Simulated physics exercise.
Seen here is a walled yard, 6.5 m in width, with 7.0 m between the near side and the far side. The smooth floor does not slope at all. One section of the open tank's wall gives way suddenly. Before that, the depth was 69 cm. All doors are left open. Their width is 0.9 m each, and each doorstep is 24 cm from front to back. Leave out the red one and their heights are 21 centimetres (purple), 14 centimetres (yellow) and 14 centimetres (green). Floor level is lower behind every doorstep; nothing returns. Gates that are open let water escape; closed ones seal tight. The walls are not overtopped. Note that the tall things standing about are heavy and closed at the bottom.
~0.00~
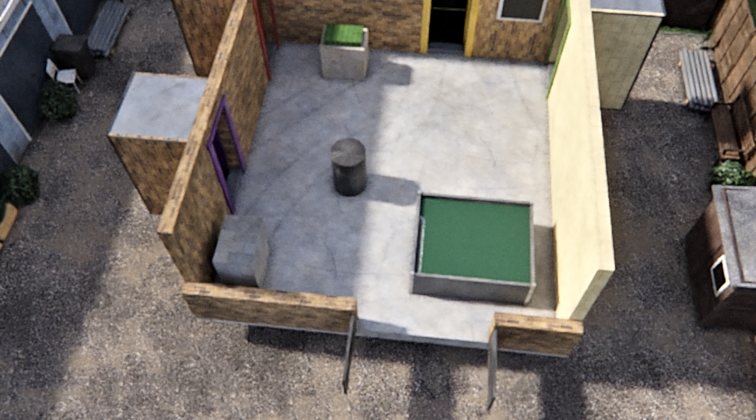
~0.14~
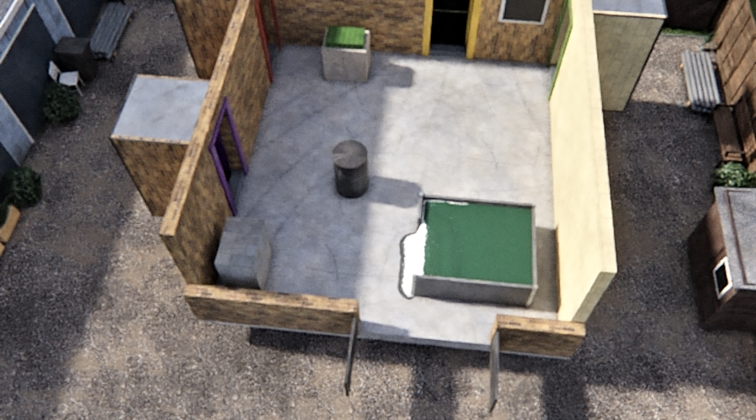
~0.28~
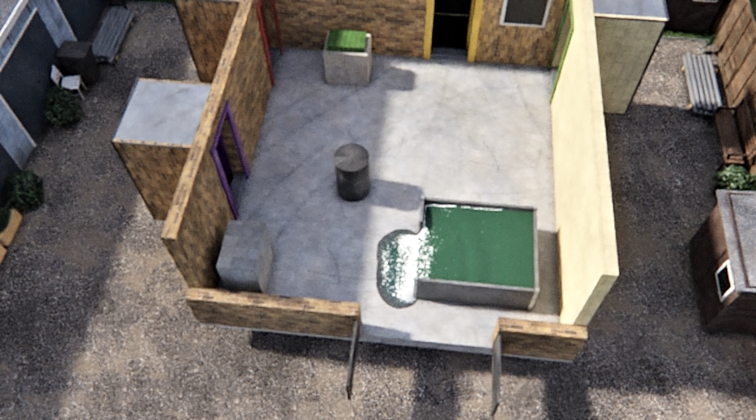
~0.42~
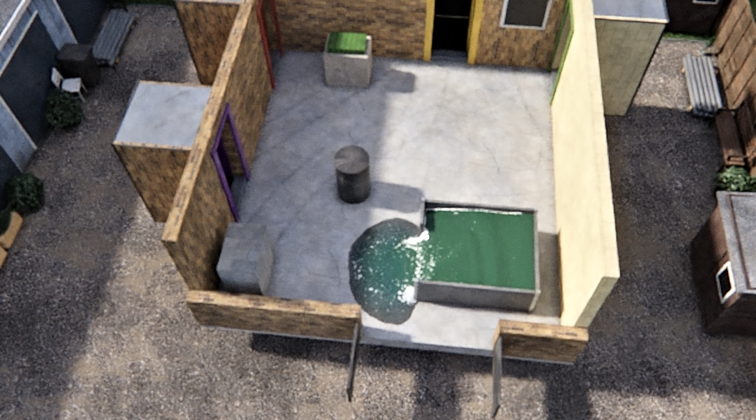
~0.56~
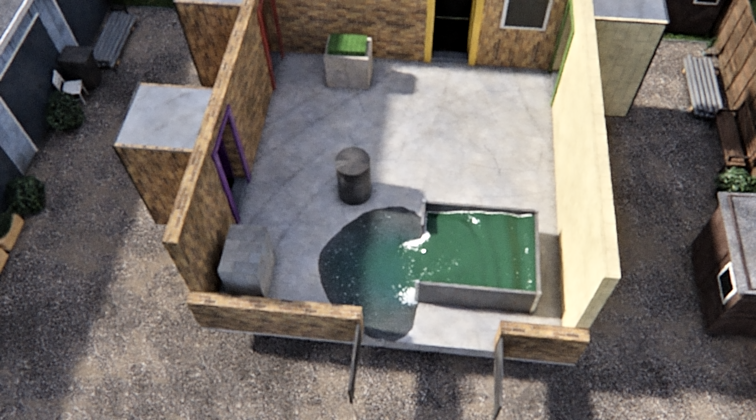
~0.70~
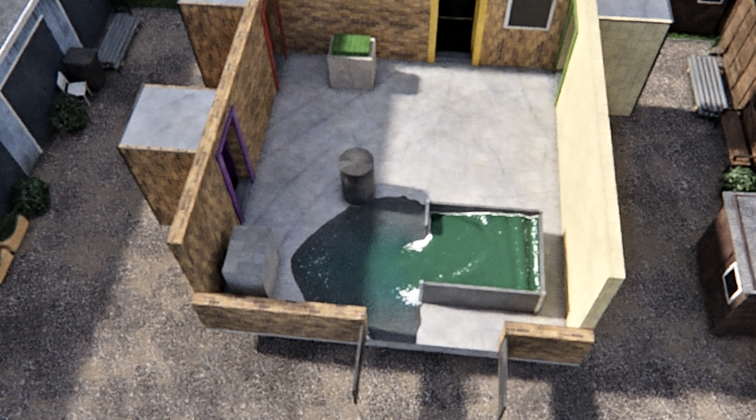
Green water bursts through the left side of a grey-walled tank and spreads leftward in a widening, darkening pool across the smooth pale floor of a walled yard, seen from high above. The tank stands at the lower right, with a dark cylinder near the centre, a grey block lower left, a green-topped block at the back and a purple-framed door on the left. The tank's level drops as the pool passes below the cylinder and reaches the grey block, while the camera drifts very slightly.
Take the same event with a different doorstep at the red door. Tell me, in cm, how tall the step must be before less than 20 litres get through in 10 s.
It would have to be roughly 12.5 cm high.
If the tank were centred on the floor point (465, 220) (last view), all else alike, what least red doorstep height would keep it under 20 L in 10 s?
Then roughly 11.5 cm.
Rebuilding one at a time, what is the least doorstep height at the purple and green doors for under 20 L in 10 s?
About 22 cm at purple and about 8.5 cm at green.
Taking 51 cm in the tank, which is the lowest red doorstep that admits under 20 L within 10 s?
8.0 cm.
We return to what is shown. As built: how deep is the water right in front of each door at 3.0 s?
Depth (cm): Purple 24 / yellow 0 / red 1 / green 0.
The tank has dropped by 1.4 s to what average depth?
About 43 cm.
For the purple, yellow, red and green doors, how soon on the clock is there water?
Purple = 1.4 s, yellow = 5.5 s, red = 3.0 s, green = 7.0 s.
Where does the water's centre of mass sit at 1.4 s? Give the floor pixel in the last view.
(422, 269) or so.
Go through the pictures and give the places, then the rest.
In the first picture, the open tank at (473, 239) is whole and still, 69 cm deep; the red door at (267, 30) is dry.
In the second picture, the front is at (403, 244), 0.3 m from the gap at (417, 260); 0.2 m2 of floor is wet, 69 cm left at the back.
In the third picture, water pours out at (419, 263) and has run 0.7 m, to (381, 272); about 11 cm deep outside, 69 cm at the back.
In the fourth picture, water pours out at (419, 266) and has run 1.3 m, to (352, 258); about 8 cm deep outside, 69 cm at the back.
In the fifth picture, the front is at (324, 273), 1.9 m from the gap at (420, 268); 3.7 m2 of floor is wet, 66 cm left at the back.
In the sixth picture, water pours out at (424, 268) and has run 2.5 m, to (296, 262); about 5 cm deep outside, 59 cm at the back; 4.3 m in a straight line remain to the red door at (275, 41).
After 1.4 s water covers 25 % of the floor, deepest (38 cm) near (266, 316); it has not reached the red door.
After 3.0 s water covers 30 % of the floor, deepest (36 cm) near (219, 312); it has not reached the red door.
After 10.0 s water covers 85 % of the floor, deepest (12 cm) near (275, 100); 11 cm at the red door, 0 litres in over its 23 cm doorstep.
At the red door as built, the water arrived by 3.1 s and peaked near 17 cm at 6.8 s.
With a doorstep of 10.5 cm, 45 litres would have come in within the 10 s; with 14 cm, 11 litres. So under 20 litres takes about 12.5 cm.
